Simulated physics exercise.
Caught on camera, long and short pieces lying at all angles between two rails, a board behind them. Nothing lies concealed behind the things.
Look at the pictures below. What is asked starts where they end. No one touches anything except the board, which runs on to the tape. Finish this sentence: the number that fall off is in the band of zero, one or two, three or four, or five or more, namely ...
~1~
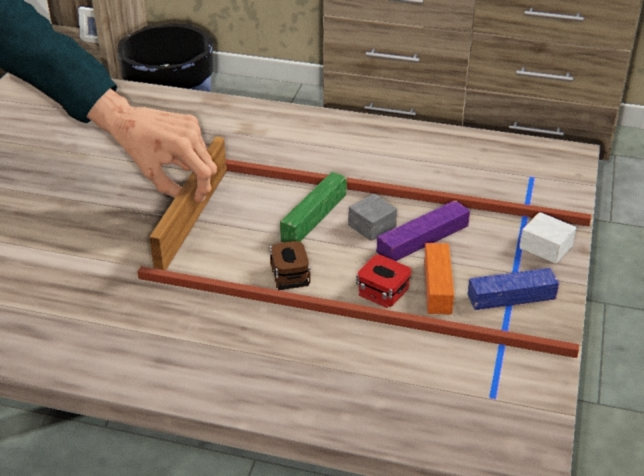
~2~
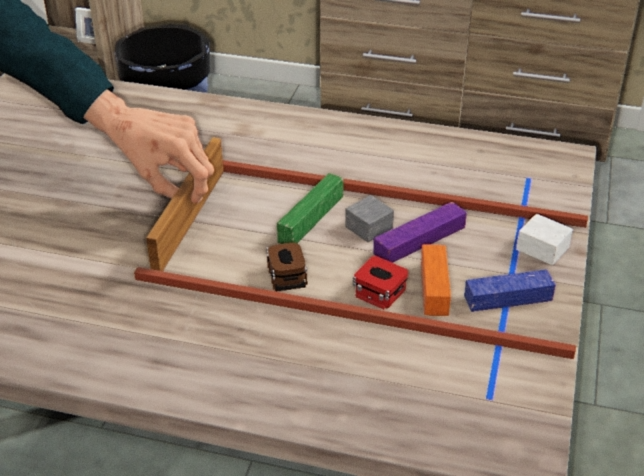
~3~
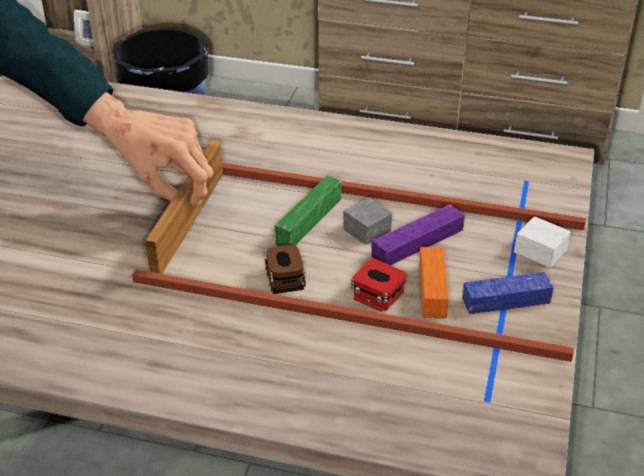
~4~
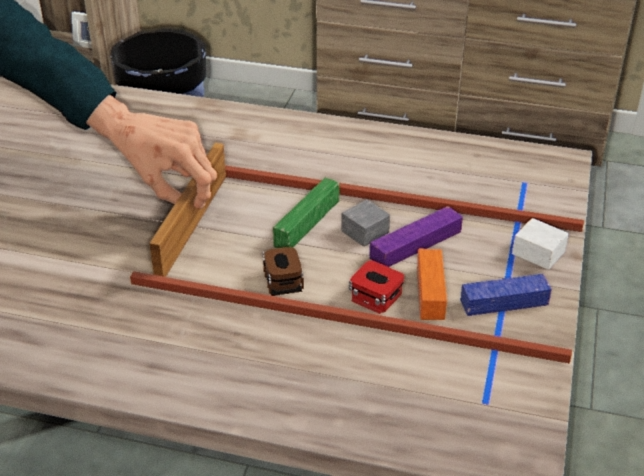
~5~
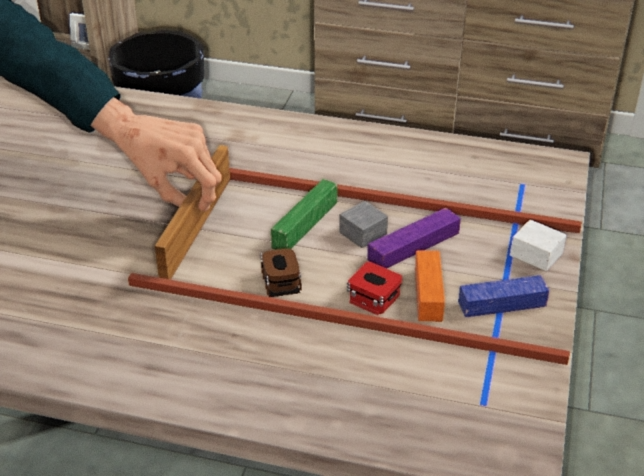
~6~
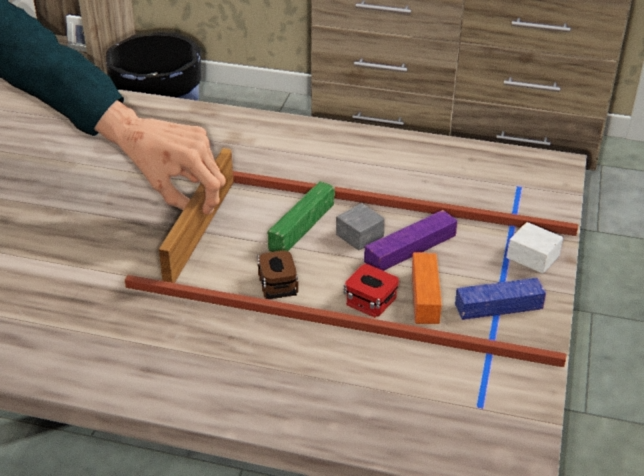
Namely three or four.
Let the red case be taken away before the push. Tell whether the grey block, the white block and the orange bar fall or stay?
Grey block: Is still there; white block: Is gone; orange bar: Is still there.
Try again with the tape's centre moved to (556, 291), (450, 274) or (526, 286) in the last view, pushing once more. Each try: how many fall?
Result per try: 6; 1; 5.
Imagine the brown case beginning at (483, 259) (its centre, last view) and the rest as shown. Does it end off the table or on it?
Lab note: Started there, it ends up below.
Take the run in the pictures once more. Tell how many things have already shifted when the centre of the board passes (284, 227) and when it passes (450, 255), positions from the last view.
Moved so far: 2, later 8.
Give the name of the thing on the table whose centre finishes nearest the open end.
Result: The purple bar.
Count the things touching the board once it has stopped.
Counting them up gives 2.
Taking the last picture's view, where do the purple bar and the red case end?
The purple bar ends at (572, 271) and the red case at (552, 319).
Soon after, none off yet; white block at rest near (535, 248); blue bar at rest near (500, 298); orange bar at rest near (426, 288).
Then, none off yet; white block at rest near (535, 248); blue bar moved a little near (533, 302); orange bar moved about its own width near (475, 298).
By the end, the number that fall off is three or four; fallen, orange bar, blue bar and white block.
